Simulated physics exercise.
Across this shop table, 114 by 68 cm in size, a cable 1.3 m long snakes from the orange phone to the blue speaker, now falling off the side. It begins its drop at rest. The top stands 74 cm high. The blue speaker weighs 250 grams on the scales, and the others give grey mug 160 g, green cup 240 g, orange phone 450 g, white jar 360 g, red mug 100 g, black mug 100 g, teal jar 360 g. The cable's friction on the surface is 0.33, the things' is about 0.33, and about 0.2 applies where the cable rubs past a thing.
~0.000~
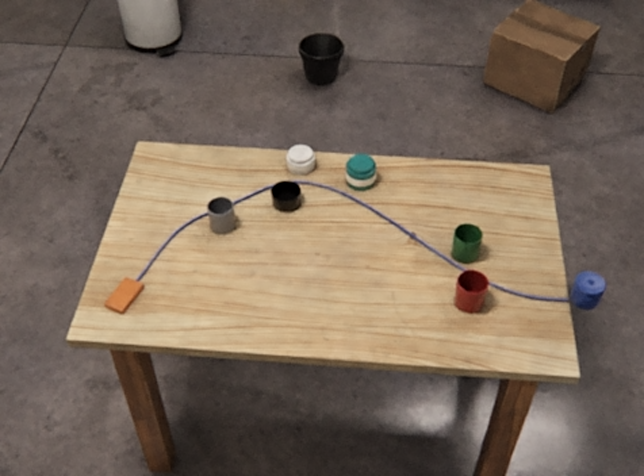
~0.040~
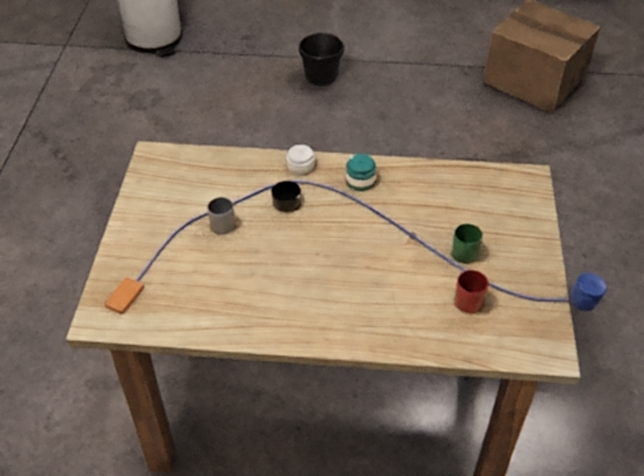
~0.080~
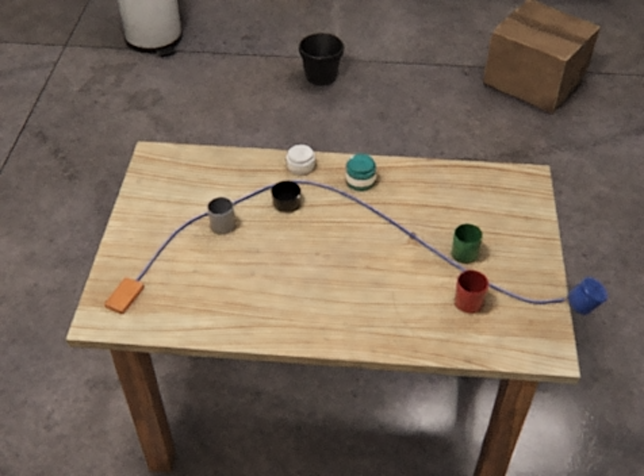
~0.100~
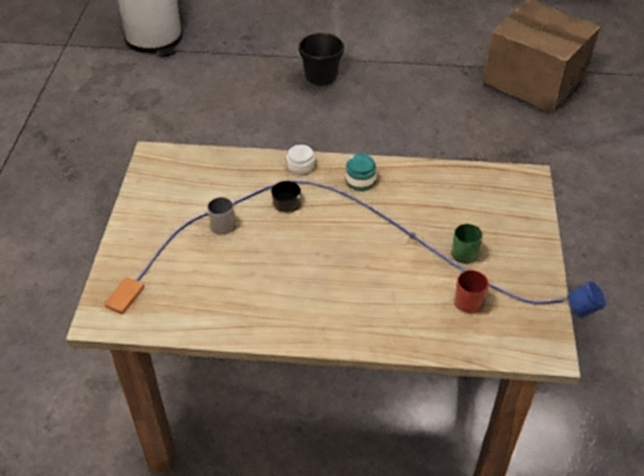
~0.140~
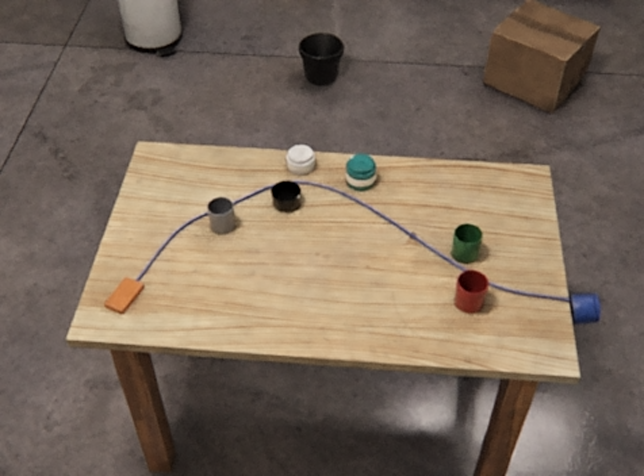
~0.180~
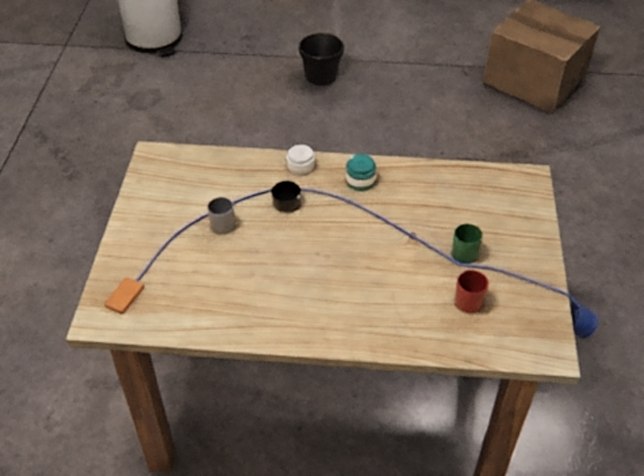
A wooden table held some mugs, two jars and an orange phone tied by a long cable to a blue speaker, which tilted and slid down past the right edge as the cable shifted slightly.
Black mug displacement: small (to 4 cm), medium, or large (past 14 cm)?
Large.
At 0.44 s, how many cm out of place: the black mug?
The black mug is around 25 cm from where it began.
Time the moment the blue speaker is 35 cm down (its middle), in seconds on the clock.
At 0.70 s.
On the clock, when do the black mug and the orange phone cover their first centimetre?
Times: Black mug = 0.24 s, orange phone = 0.42 s.
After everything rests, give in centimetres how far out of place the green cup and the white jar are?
Green cup roughly 0 cm, white jar roughly 0 cm.
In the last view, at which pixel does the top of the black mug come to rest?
Roughly (289, 299).
By 0.4 s, the cable's tail end at (141, 280); black mug 24 cm off its start, blue speaker over the edge, grey mug 7 cm off its start.
By 0.7 s, the cable's tail end at (149, 282); black mug 35 cm off its start, grey mug 20 cm off its start, blue speaker over the edge.
By 0.9 s, the cable's tail end at (161, 288); black mug 35 cm off its start at (289, 299), grey mug 24 cm off its start at (247, 275), blue speaker over the edge.
By 1.2 s, the cable's tail end at (171, 290); black mug 35 cm off its start, grey mug 24 cm off its start, orange phone 6 cm off its start.
By 2.4 s, the cable's tail end at (173, 290); black mug 35 cm off its start at (289, 299), grey mug 24 cm off its start at (247, 275), orange phone 7 cm off its start at (152, 291), blue speaker over the edge.
